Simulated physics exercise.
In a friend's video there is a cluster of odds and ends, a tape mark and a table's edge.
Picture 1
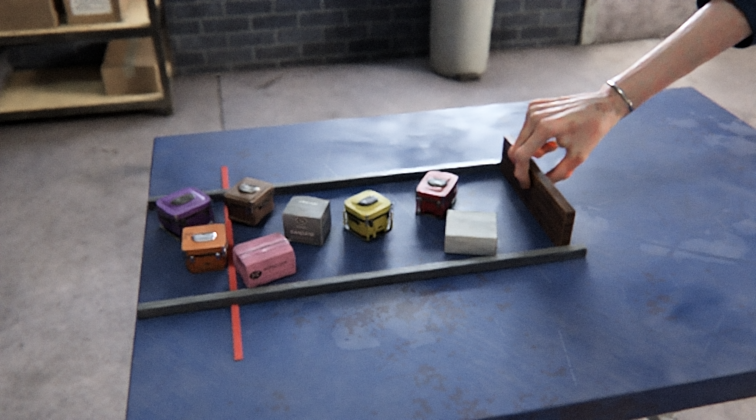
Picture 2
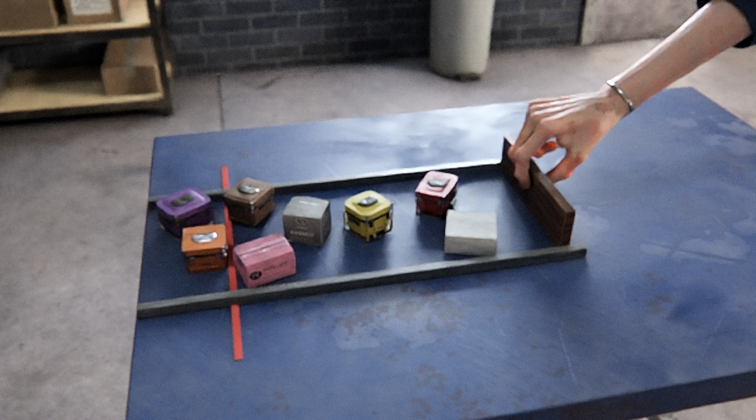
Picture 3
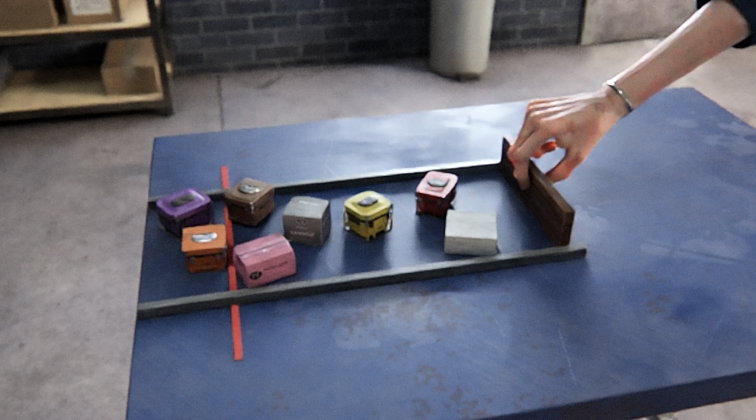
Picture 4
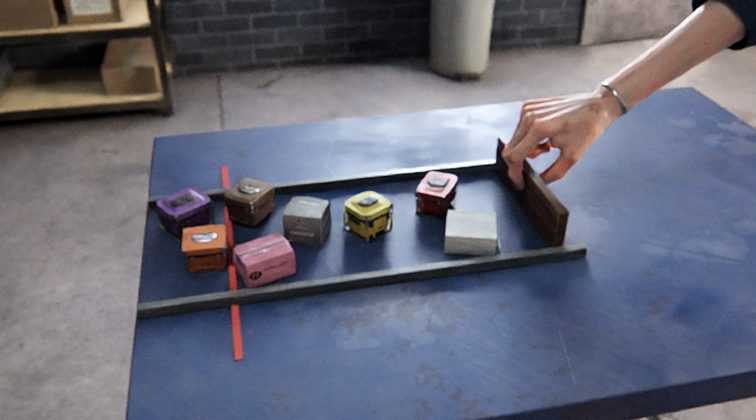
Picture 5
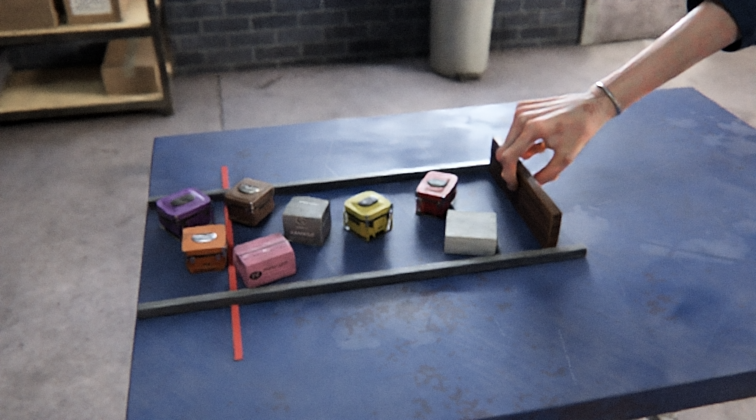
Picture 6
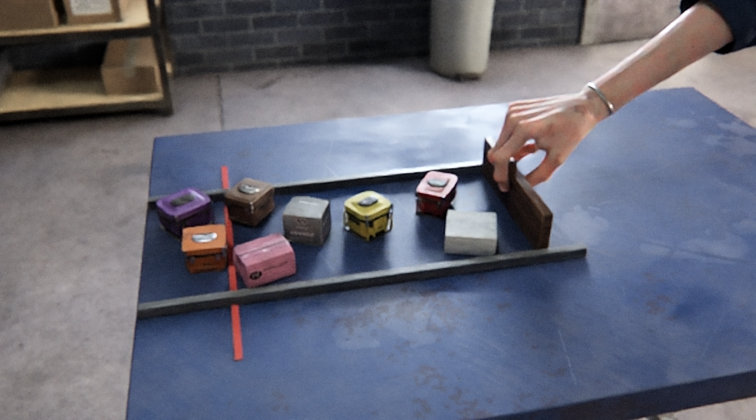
A hand with a bracelet, reaching in from the right, holds a dark wooden board upright between two rails, keeps it nearly still at first, then slides it slightly left. Seen from above at an angle by a still camera, the blue table stands in a room with a brick wall and shelving. Purple, orange and brown cases sit near red tape at left, with pink, grey, yellow, red and whitish boxes rightward, all motionless.
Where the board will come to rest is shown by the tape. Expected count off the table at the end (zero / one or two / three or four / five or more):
I predict the count lost over the end will be one or two.
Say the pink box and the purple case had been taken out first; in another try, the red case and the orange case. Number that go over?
Tally of falls: 2 for the first try, 0 for the second.
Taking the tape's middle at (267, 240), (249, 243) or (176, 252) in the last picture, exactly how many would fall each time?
The counts would be 1, 1 and 5.
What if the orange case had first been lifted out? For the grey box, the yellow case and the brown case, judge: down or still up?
Outcome - grey box falling, yellow case staying, brown case staying.
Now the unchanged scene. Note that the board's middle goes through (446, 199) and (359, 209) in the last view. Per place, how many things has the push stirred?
I count 2 first and 4 after.
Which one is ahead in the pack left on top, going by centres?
The pink box ends nearest.
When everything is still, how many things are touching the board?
The count is 3.
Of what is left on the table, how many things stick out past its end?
I get 2.
Soon after, none off yet; purple case at rest near (185, 213); orange case at rest near (206, 249); brown case at rest near (250, 202).
At rest, the number that fall off is one or two; fallen, grey box and orange case.
